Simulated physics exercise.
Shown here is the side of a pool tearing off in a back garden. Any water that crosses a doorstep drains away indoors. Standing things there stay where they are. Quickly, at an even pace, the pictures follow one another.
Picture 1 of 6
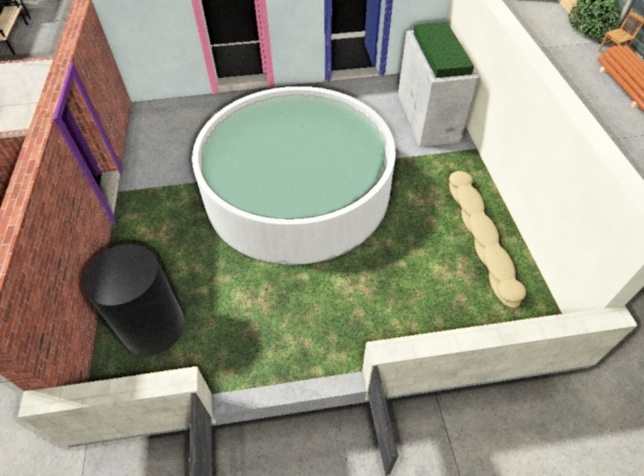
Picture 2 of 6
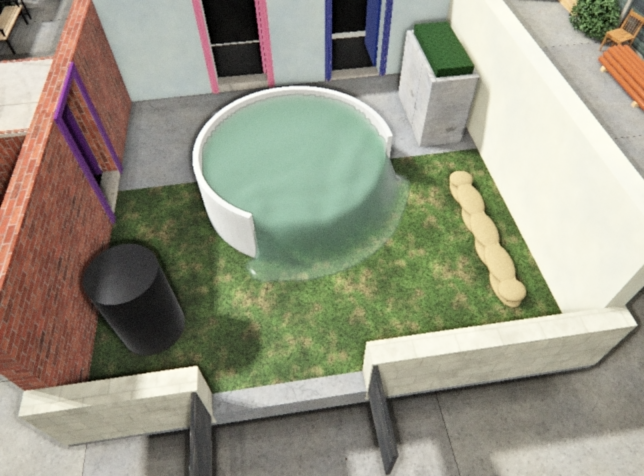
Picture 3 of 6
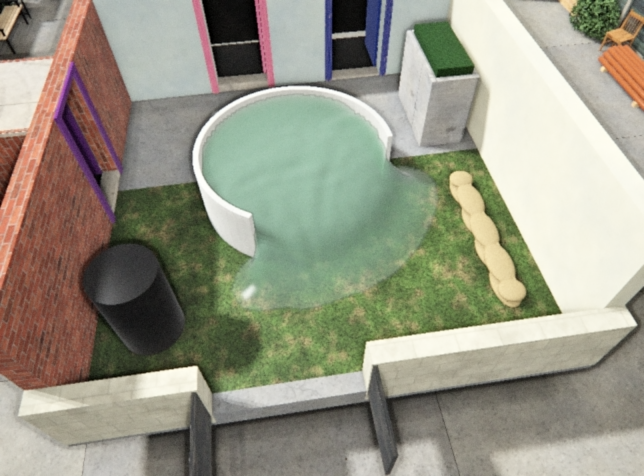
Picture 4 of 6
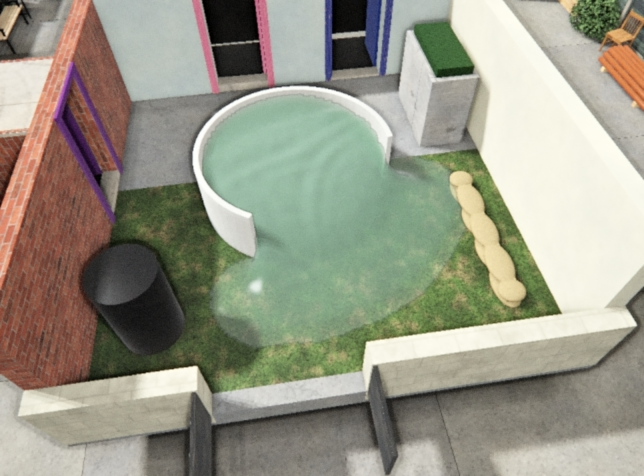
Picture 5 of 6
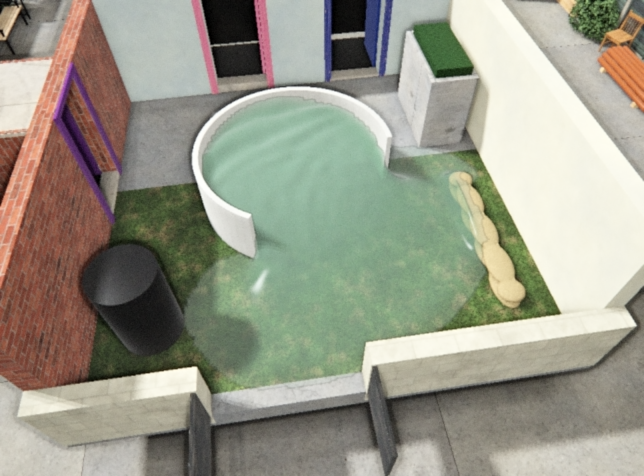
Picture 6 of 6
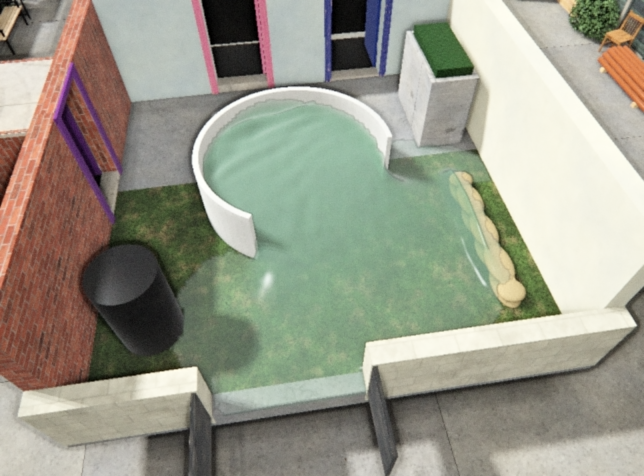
A walled back garden with patchy grass, a brick wall on the left and pale walls elsewhere is seen from high above. A round white pool of green water stands near the back, with a black cylinder at left, a lumpy tan shape at right and a grass-topped block behind. The pool's front side opens and water pours out, spreading across the grass to the cylinder, tan shape and front wall, while the camera stays still.
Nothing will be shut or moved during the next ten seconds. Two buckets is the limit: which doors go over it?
As I see it, the purple door keeps inside the limit. The pink door keeps inside the limit. The blue door overshoots the limit.
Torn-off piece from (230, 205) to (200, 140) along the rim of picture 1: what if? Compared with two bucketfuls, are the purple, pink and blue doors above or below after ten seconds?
Result - purple door tops the mark, pink door does not reach it, blue door tops the mark.
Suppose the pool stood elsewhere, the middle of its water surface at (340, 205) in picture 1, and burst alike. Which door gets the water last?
I'd go with the one in purple.
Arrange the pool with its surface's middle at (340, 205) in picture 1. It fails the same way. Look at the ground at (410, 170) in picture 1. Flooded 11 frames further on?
At that place: Awash.
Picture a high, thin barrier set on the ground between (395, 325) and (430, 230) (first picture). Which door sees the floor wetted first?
The door marked blue.
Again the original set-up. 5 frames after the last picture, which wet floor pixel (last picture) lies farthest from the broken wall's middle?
(101, 410).
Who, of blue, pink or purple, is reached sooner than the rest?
I pick the blue-painted one.
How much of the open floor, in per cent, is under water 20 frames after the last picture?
Roughly 60 percent, I'd say.
A moment on, water covers 45 % of the floor; the purple door not reached, the pink door not reached, the blue door not reached.
Next, water covers 50 % of the floor; the purple door not reached, the pink door not reached, the blue door not reached.
Then, water covers 60 % of the floor; the purple door not reached, the pink door not reached, the blue door wet at the sill, nothing in.
Later, water covers 90 % of the floor; the purple door wet at the sill, nothing in, the pink door wet at the sill, nothing in, the blue door over two buckets in.
In the end, water covers 95 % of the floor; the purple door under two buckets in, the pink door wet at the sill, nothing in, the blue door far over two buckets in.
